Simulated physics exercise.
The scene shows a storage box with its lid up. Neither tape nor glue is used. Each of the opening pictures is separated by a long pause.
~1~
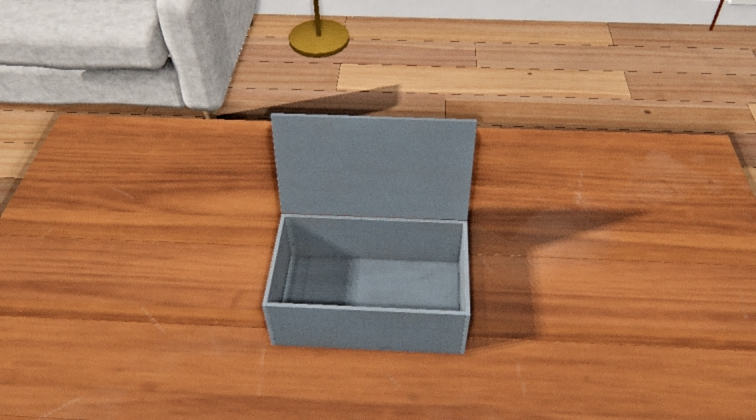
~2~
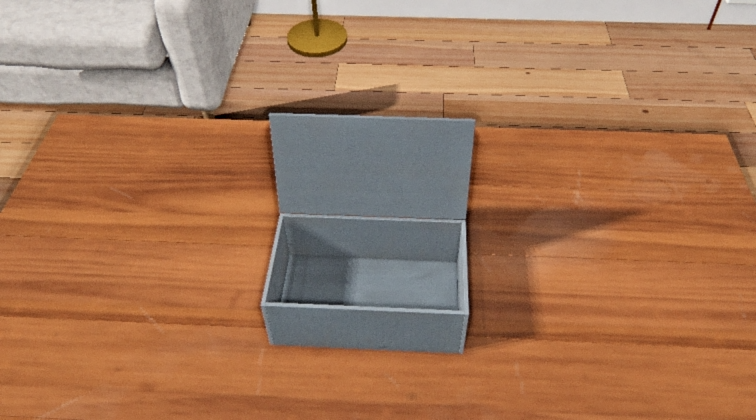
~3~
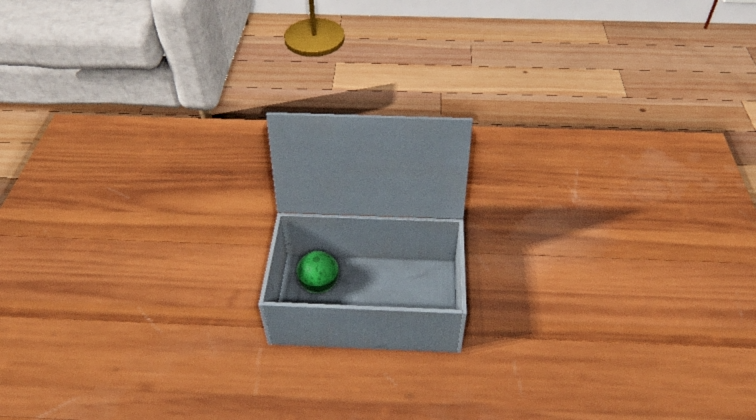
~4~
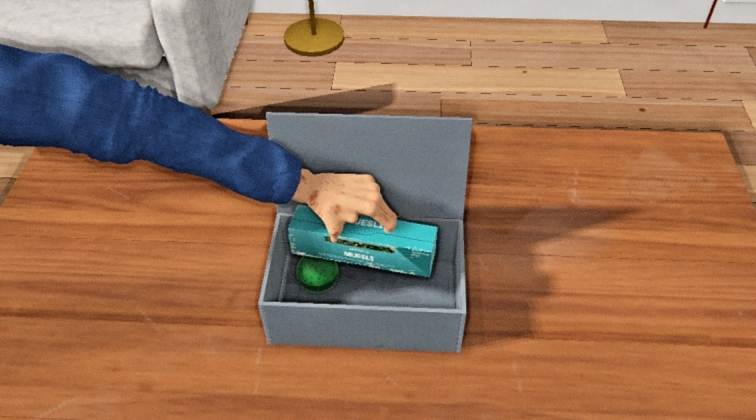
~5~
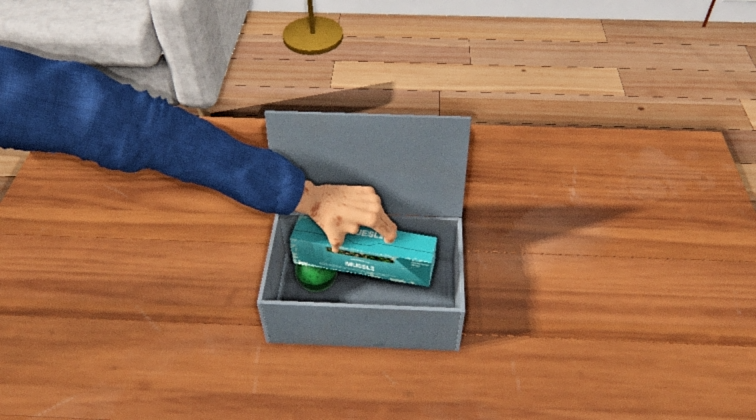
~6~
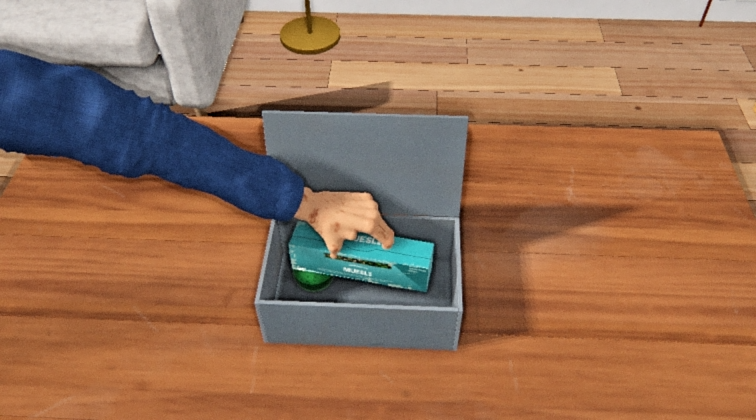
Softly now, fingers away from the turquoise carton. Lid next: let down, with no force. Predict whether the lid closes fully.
Prediction: It closes fully.
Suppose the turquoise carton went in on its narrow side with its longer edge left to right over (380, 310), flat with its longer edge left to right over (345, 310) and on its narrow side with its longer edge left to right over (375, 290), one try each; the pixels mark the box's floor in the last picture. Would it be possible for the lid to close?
In the first case it sits on the rim; in the second case it closes; in the third case it shuts flat.
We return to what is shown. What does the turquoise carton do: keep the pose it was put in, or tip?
As it turns out, it changes its angle.
Then, 1.10 s later than the last frame, lid starting down; turquoise carton tilted by 24° near (352, 257); green ball moved a little.
Then, 1.90 s later than the last frame, lid 43° above the rim; turquoise carton tilted by 24° near (350, 264).
Then, 2.50 s later than the last frame, lid 5° above the rim; turquoise carton on its side near (340, 309); green ball moved a little.
When it is over, lid shut; lying over in the box, turquoise carton; green ball as before. End places, in pixels of the last picture, turquoise carton near (340, 310).
